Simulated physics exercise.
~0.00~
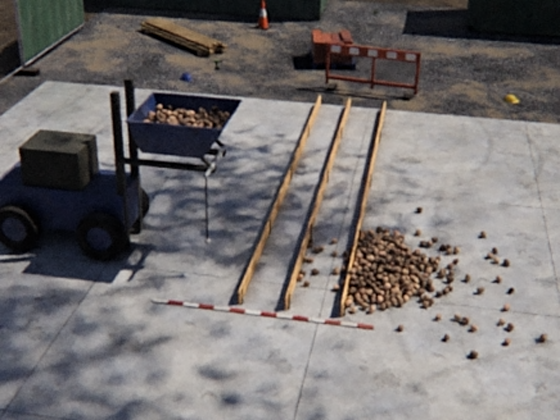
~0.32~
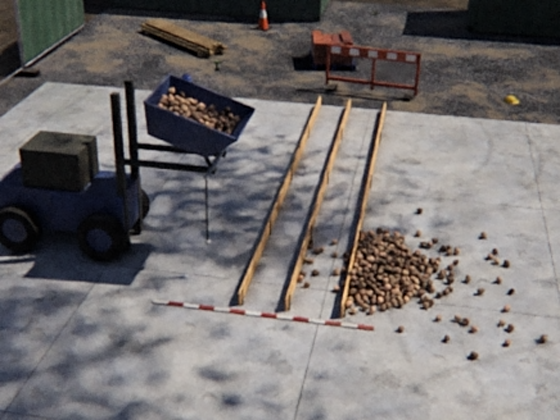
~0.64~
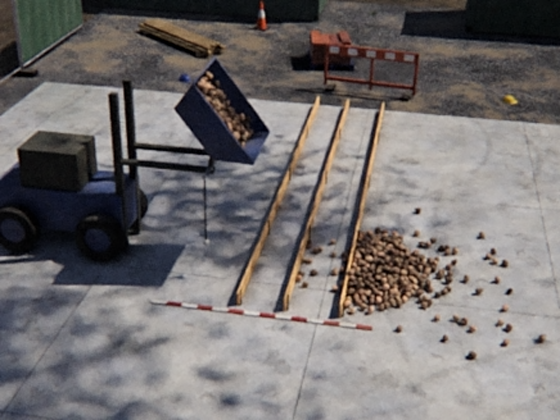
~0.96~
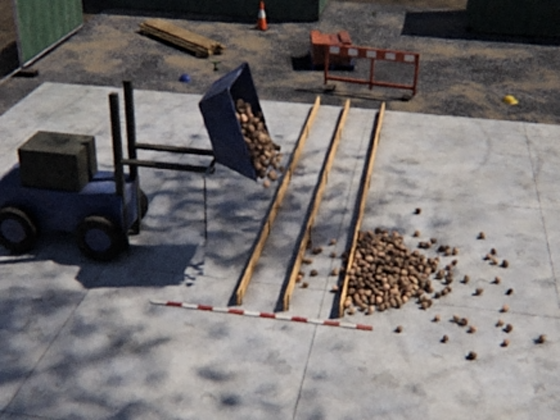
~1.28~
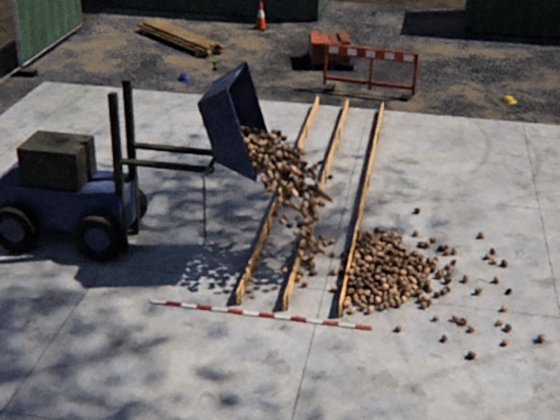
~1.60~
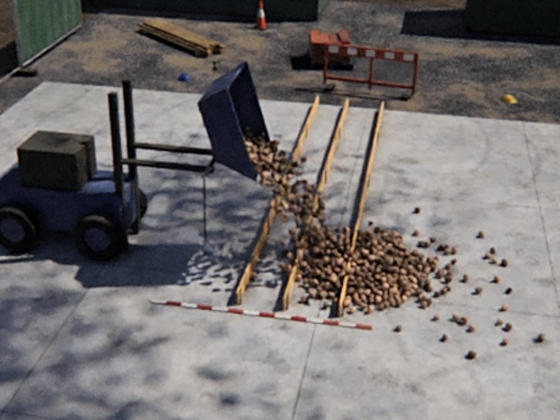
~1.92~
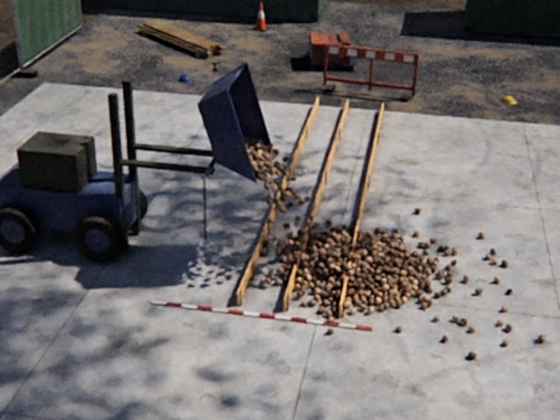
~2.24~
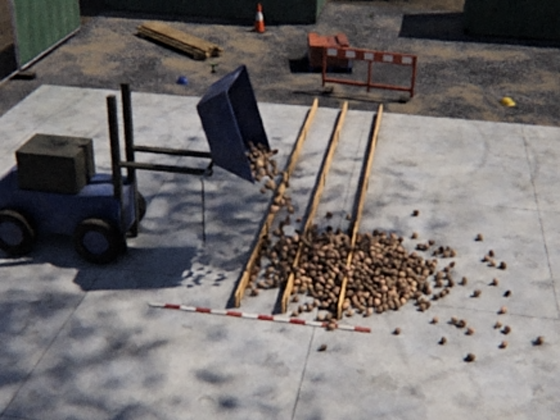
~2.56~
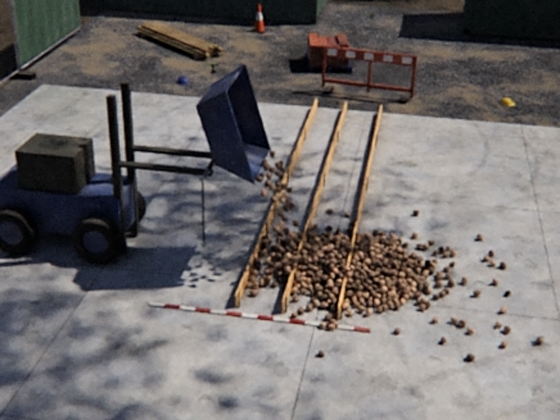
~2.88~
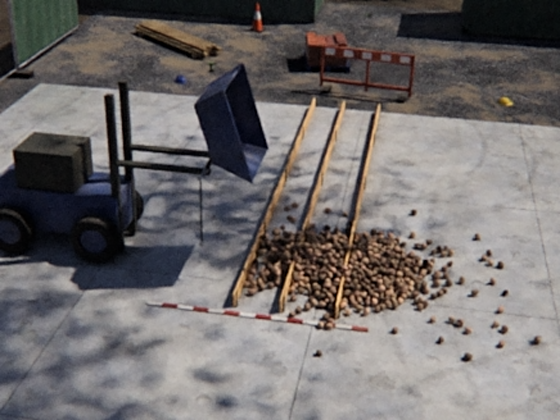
On a concrete yard, a forklift's blue skip tips brown cobbles between boards until it empties.
